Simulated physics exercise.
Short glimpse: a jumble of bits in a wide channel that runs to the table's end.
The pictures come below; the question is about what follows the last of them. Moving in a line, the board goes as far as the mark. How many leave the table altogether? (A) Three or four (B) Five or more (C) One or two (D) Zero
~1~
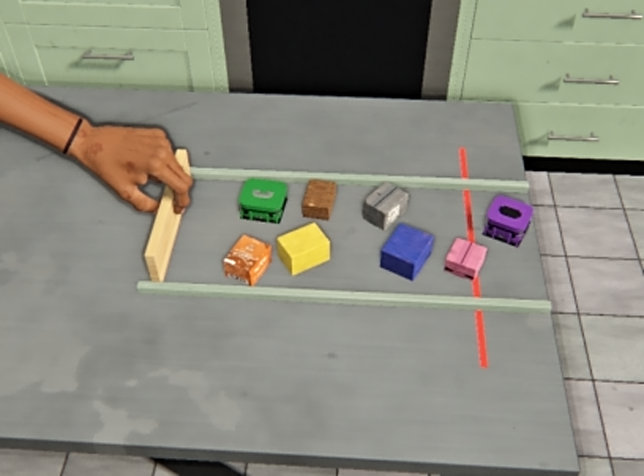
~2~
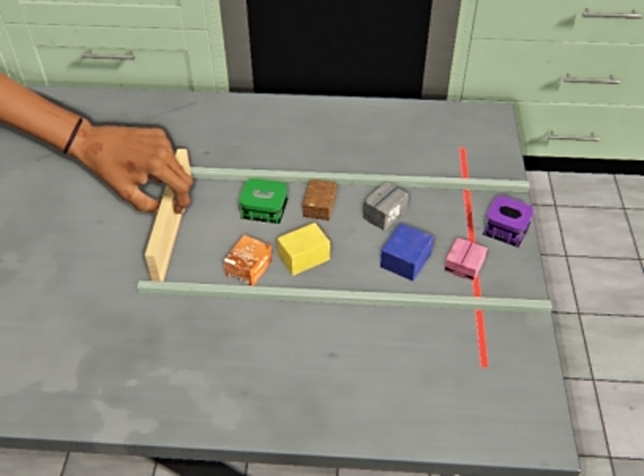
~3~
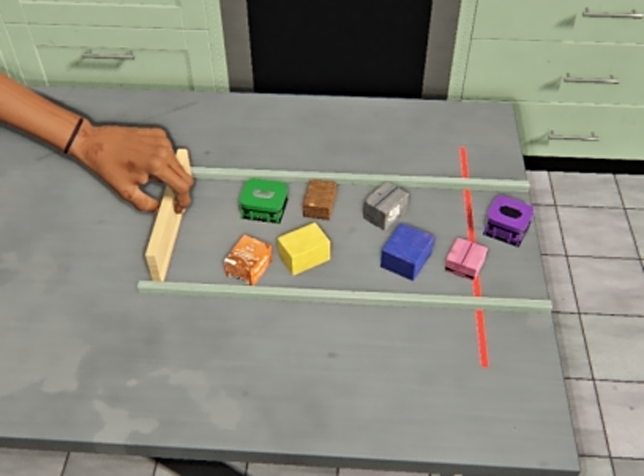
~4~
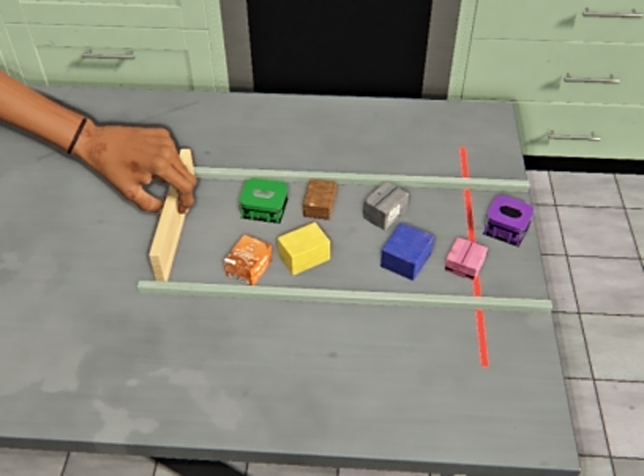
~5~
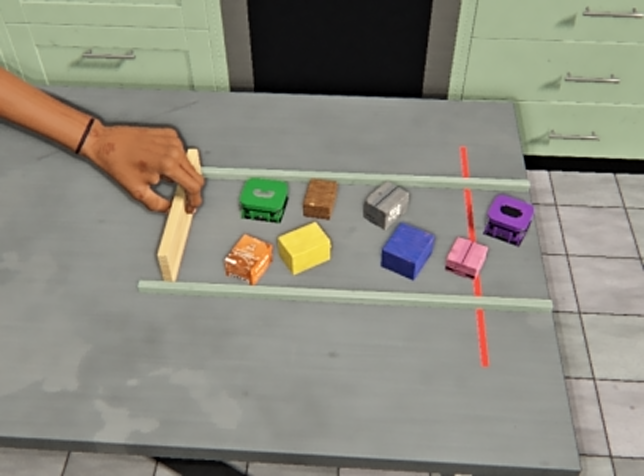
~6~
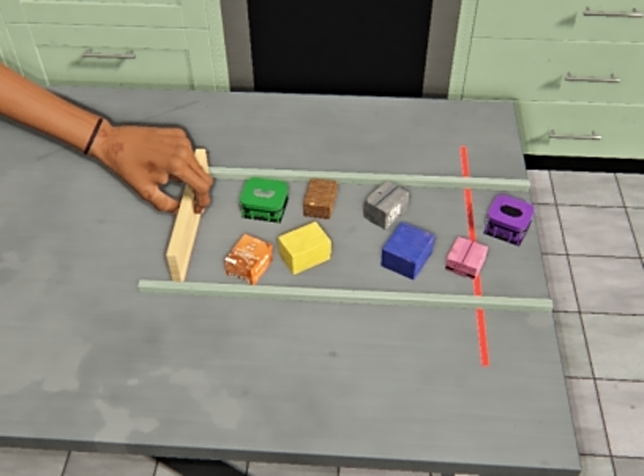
The answer is A.
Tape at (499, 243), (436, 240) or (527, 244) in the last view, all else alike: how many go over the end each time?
Respectively 5, 1 and 8.
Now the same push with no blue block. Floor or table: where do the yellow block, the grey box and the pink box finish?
I'd say the yellow block stays up, the grey box does not stay, and the pink box stays up.
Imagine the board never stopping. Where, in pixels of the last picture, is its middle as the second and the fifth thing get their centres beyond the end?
About (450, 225), then (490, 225).
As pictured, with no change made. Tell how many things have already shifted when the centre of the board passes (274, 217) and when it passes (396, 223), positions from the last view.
In order, the tallies are 4 and 8.
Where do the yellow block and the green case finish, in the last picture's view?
Listed as asked: First (490, 238), and then (492, 208).
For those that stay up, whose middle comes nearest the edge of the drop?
Brown block.
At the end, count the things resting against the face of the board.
3 in contact.
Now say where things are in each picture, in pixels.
The first picture shows purple case (508, 221); pink box (465, 260); blue block (406, 252); board (170, 214); tape (472, 243).
The second picture shows pink box (466, 259); yellow block (304, 249).
The third picture shows blue block (407, 252); green case (264, 201).
The fourth picture shows purple case (508, 221); board (174, 214).
The fifth picture shows pink box (466, 259); grey box (386, 205).
The sixth picture shows purple case (509, 220); pink box (466, 258); blue block (407, 251); board (190, 214); tape (473, 241).
Soon after, none off yet; purple case at rest near (509, 220); pink box at rest near (466, 258); blue block at rest near (407, 251).
After that, none off yet; purple case at rest near (510, 220); pink box moving near (473, 259); blue block displaced about its own width near (439, 249).
In the end, the number that fall off is three or four; gone, grey box, pink box and purple case.
